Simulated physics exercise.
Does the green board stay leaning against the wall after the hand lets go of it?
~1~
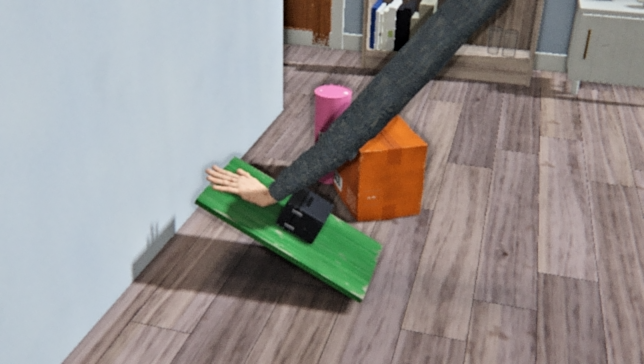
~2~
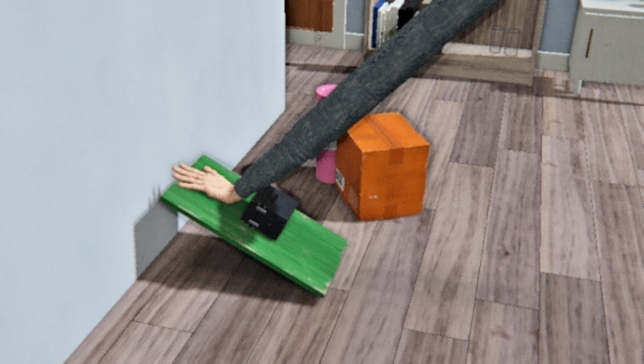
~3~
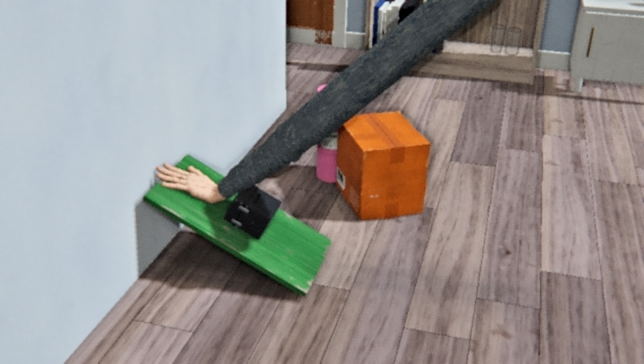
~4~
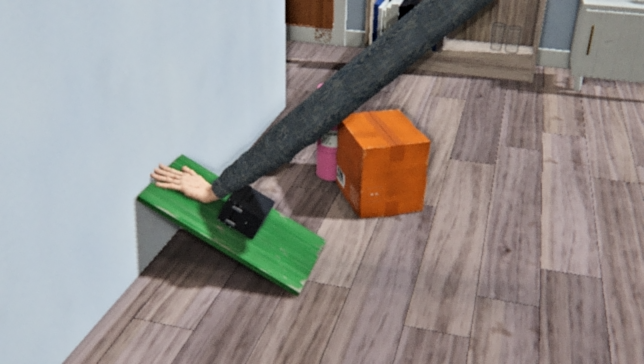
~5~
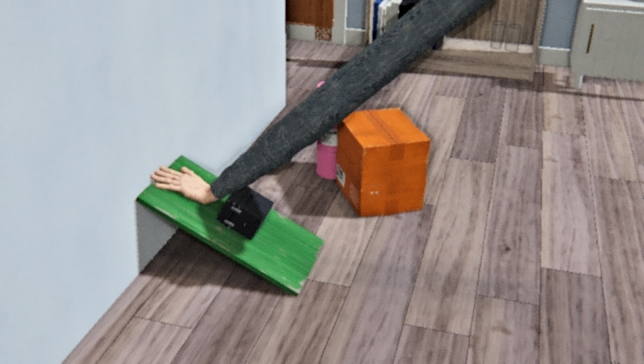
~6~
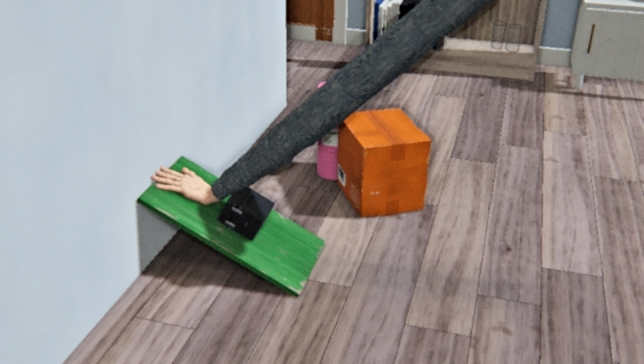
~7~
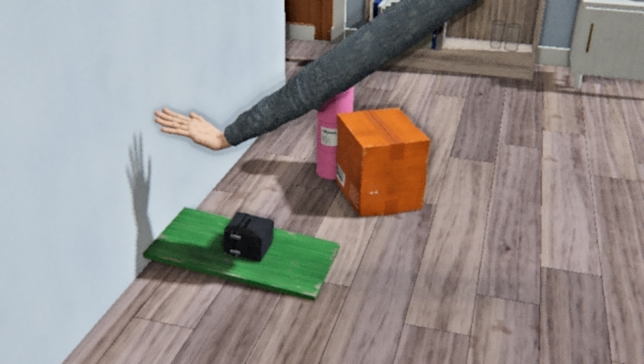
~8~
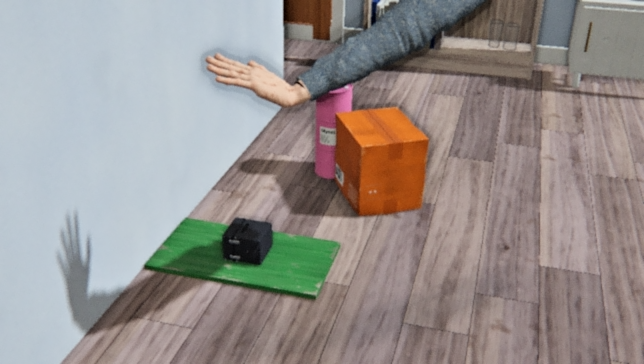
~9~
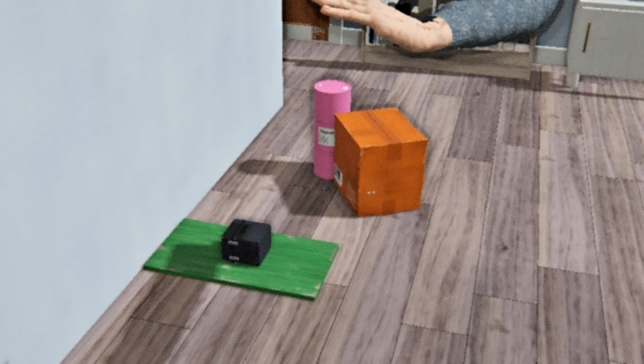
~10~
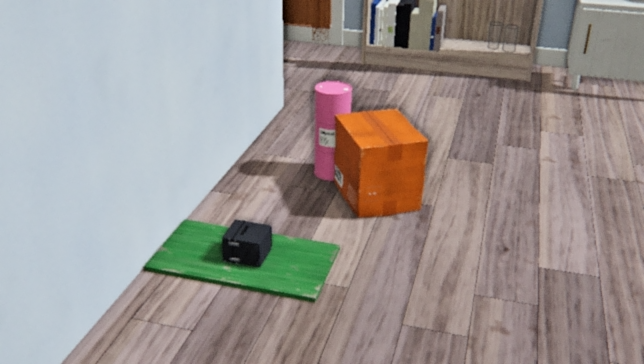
No, the green board slips down once the hand lets go and ends up lying flat on the floor, with the black box still on top.
